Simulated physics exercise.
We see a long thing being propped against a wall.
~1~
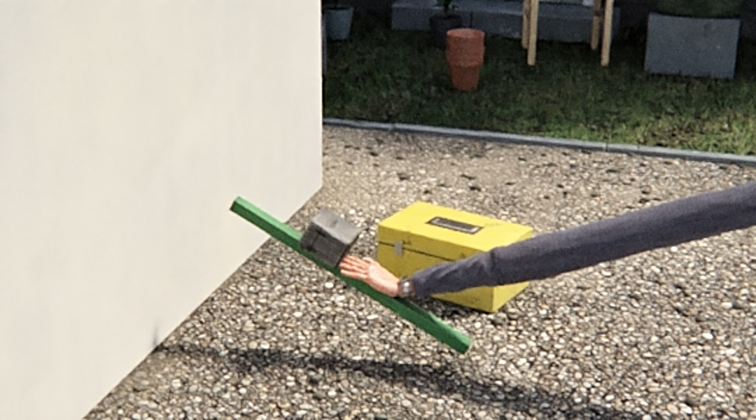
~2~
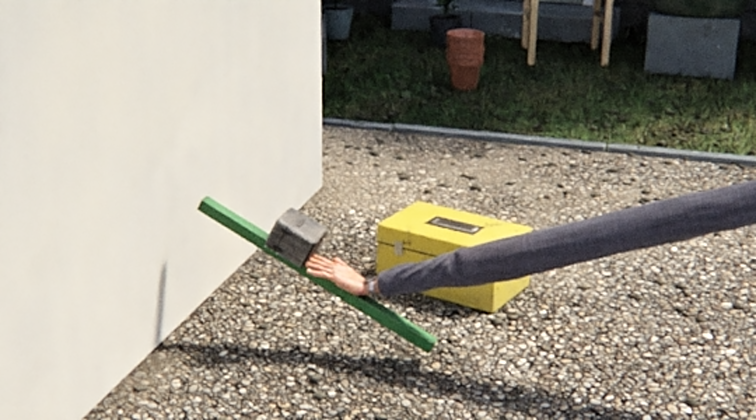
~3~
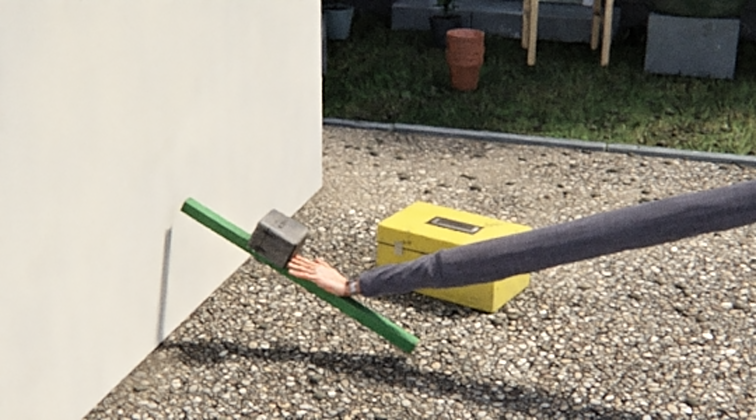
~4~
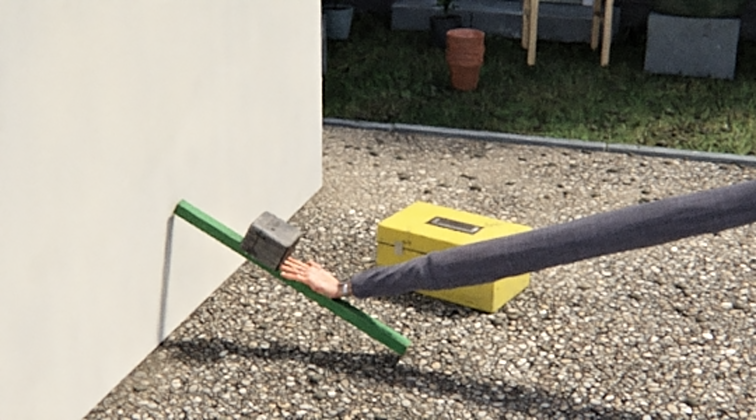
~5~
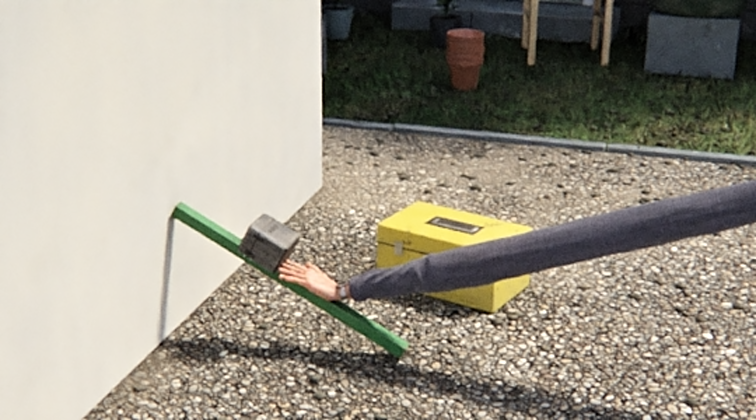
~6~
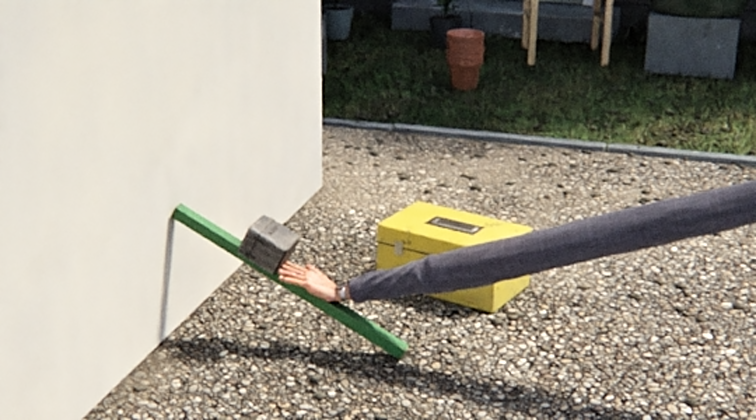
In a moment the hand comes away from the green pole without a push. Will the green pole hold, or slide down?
It gives way.
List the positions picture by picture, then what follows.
Not yet at the wall; green pole (350, 275); yellow toolbox (454, 255), in the first frame.
Not yet at the wall; green pole (316, 274); yellow toolbox (454, 255), in the second frame.
Not yet at the wall; green pole (299, 275); yellow toolbox (454, 255), in the third frame.
Not yet at the wall; green pole (291, 277); yellow toolbox (454, 255), in the fourth frame.
Leant on the wall, still held; green pole (289, 279); yellow toolbox (454, 255), in the fifth frame.
Leant on the wall, still held; green pole (289, 281); yellow toolbox (454, 255), in the sixth frame.
Then, 0.30 s past the last view, green pole sunk by 18° near (302, 318).
Then, 0.40 s past the last view, green pole sunk by 28° near (307, 331).
Finally, moved from the start, green pole; yellow toolbox still in place. Final places as the last picture's camera would see them, green pole near (307, 338). The pole slides down.
